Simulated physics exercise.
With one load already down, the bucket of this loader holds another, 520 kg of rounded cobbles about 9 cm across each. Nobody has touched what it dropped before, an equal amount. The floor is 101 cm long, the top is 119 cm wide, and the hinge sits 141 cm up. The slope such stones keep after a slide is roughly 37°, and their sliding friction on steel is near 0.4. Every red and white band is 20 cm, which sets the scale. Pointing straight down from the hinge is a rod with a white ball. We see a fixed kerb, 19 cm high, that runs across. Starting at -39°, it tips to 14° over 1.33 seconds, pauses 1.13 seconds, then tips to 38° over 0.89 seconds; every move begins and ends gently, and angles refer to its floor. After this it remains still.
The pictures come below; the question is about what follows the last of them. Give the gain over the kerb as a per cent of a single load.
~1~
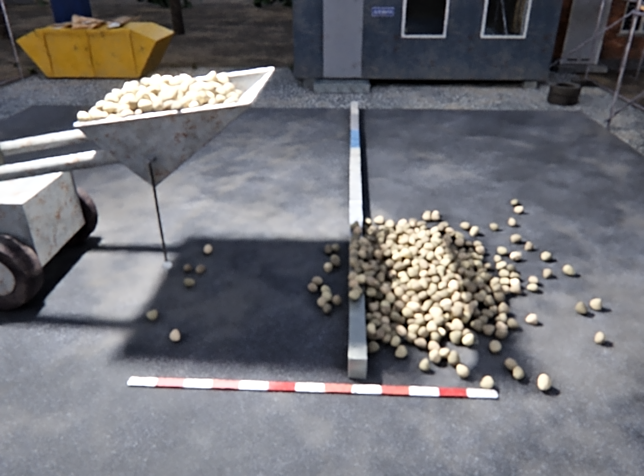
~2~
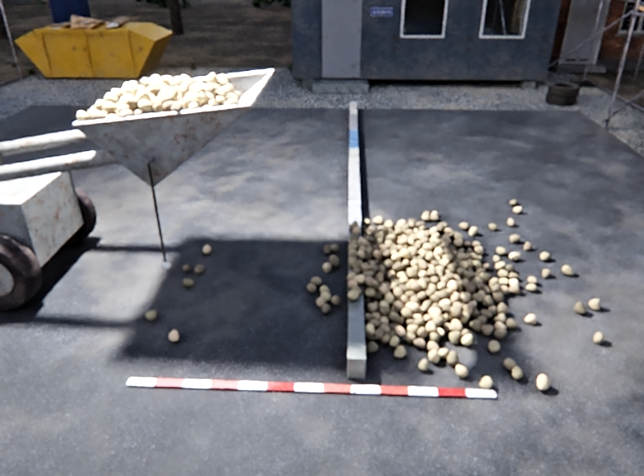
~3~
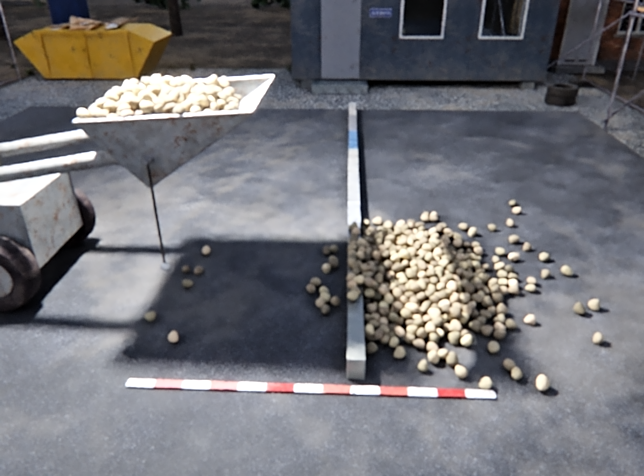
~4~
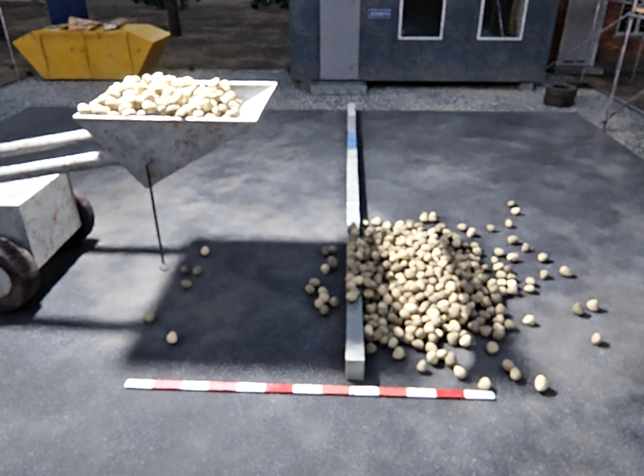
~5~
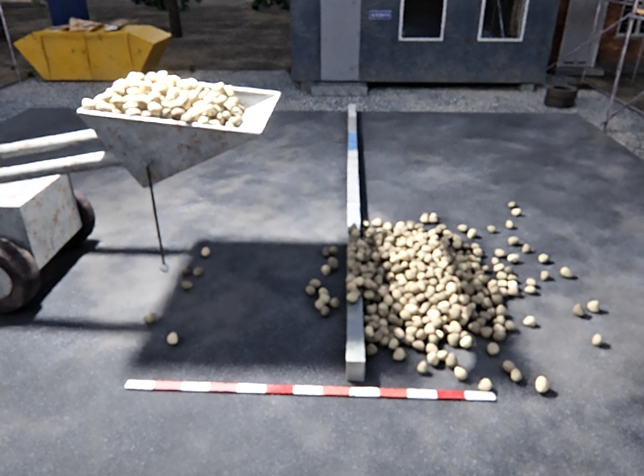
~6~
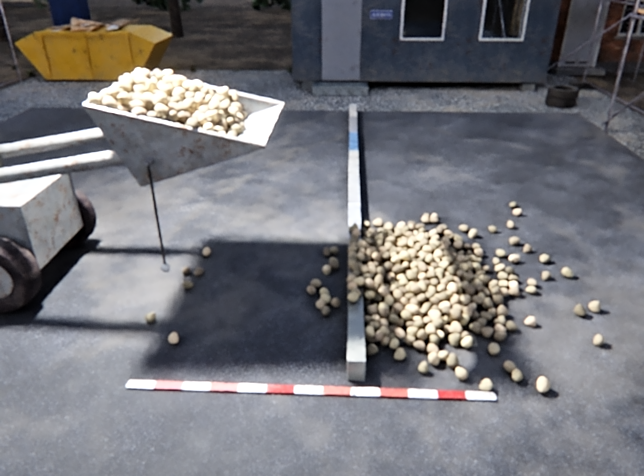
1 %.
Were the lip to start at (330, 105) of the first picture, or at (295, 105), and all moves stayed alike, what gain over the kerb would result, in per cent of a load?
About 45 per cent from the first spot and 15 per cent from the second.
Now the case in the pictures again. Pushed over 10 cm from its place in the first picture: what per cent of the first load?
Roughly 0 percent.
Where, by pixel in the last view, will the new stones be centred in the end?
They end up centred around (302, 272).
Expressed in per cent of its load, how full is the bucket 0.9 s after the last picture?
It holds some 100 per cent.
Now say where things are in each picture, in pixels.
Lip at (251, 104), floor tilted -39°, highest stones at (191, 85). The earlier load is highest near (378, 261), 25 cm above ground level, 7 % on this side of the kerb, 94 % over the kerb, in the first picture.
Lip at (251, 106), floor tilted -38°, highest stones at (178, 85), in the second picture.
Lip at (253, 113), floor tilted -35°, highest stones at (158, 84), in the third picture.
The bucket is at -31°, its lip at (256, 122); the top of the load is at (148, 83), in the fourth picture.
The bucket is at -25°, its lip at (261, 134); the top of the load is at (144, 81), in the fifth picture.
Lip at (265, 146), floor tilted -19°, highest stones at (140, 79), in the sixth picture.
Then, 0.4 s after the last picture the floor is at 6°; in per cent of one load, 100 in the bucket, 7 on this side of the kerb, 94 over the kerb; the foremost stones are at (565, 275).
Then, 0.9 s after the last picture the floor is at 14°; in per cent of one load, 98 in the bucket, 10 on this side of the kerb, 94 over the kerb; the foremost stones are at (565, 275).
Then, 3.2 s after the last picture the floor is at 38°; in per cent of one load, 0 in the bucket, 106 on this side of the kerb, 95 over the kerb; the foremost stones are at (565, 275).
Then, 5.9 s after the last picture the floor is at 38°; in per cent of one load, 0 in the bucket, 106 on this side of the kerb, 95 over the kerb; the foremost stones are at (565, 275). Net gain over the kerb, 1.
